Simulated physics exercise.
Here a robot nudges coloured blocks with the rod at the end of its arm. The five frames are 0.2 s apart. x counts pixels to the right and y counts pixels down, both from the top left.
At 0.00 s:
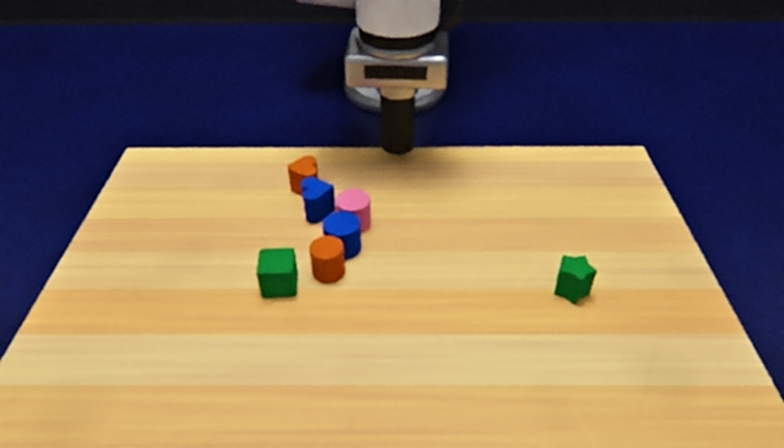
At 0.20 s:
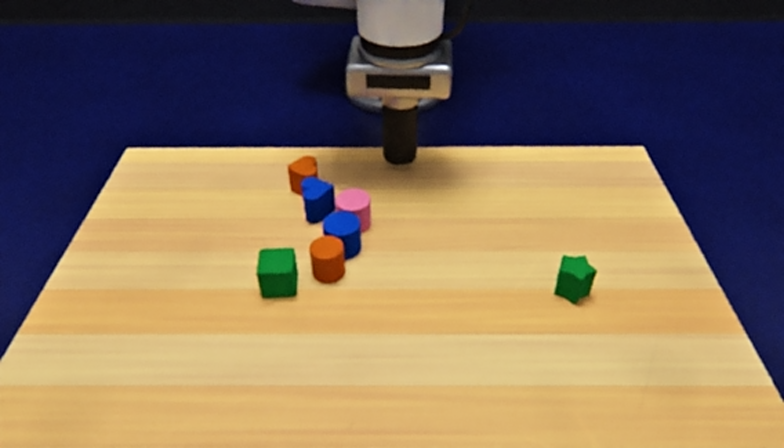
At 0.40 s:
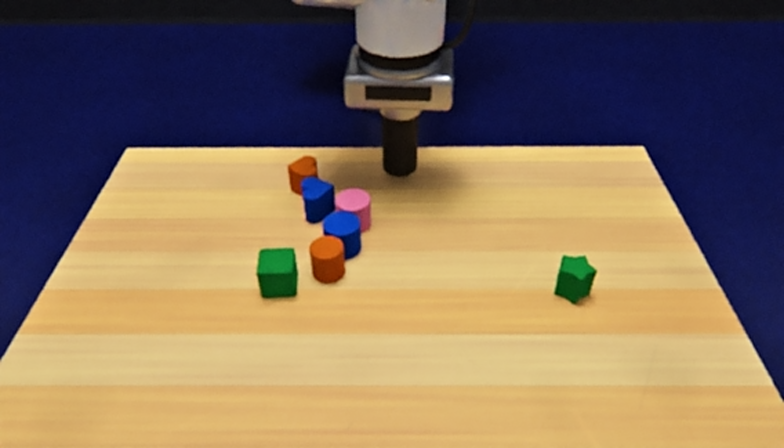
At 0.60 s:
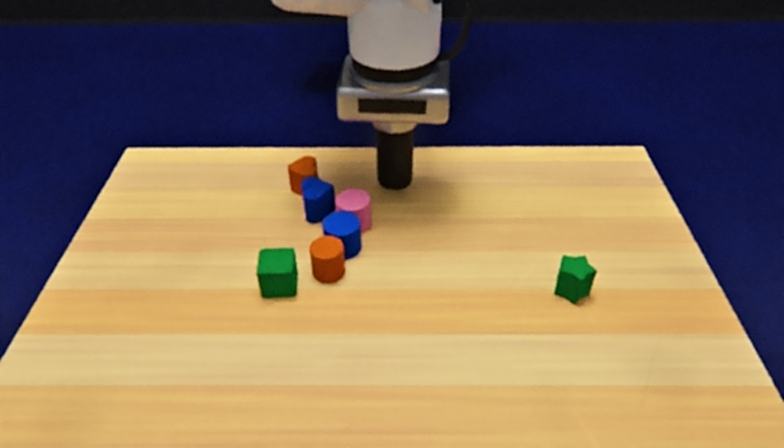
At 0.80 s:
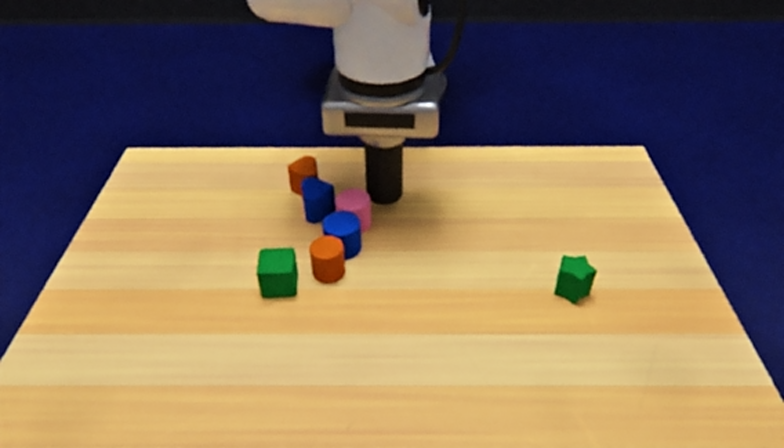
The robot arm's dark rod moves down and slightly left beside the still, coloured blocks.
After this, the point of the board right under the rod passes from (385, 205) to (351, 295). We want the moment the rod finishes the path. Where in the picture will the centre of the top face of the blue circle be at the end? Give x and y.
If I read the scene right, the answer is (323, 232).
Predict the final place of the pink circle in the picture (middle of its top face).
Around (335, 208).
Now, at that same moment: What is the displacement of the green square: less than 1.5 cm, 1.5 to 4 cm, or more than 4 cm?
Of the three bands, it's under 1.5 cm.
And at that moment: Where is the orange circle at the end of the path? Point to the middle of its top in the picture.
Answer: (309, 269).
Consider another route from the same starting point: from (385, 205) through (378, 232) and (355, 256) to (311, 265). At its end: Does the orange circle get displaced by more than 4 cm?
My answer is no.
The first path, step by step. One third of the way, rod at (374, 221); orange circle at (324, 257); blue circle at (325, 231); pink circle at (336, 207).
Two thirds of the way, rod at (362, 252); orange circle at (324, 257); blue circle at (323, 232); pink circle at (335, 208).
At the end, rod at (350, 284); green square unmoved; blue heart block unmoved; orange circle at (309, 269); blue circle at (323, 232); pink circle at (335, 208).
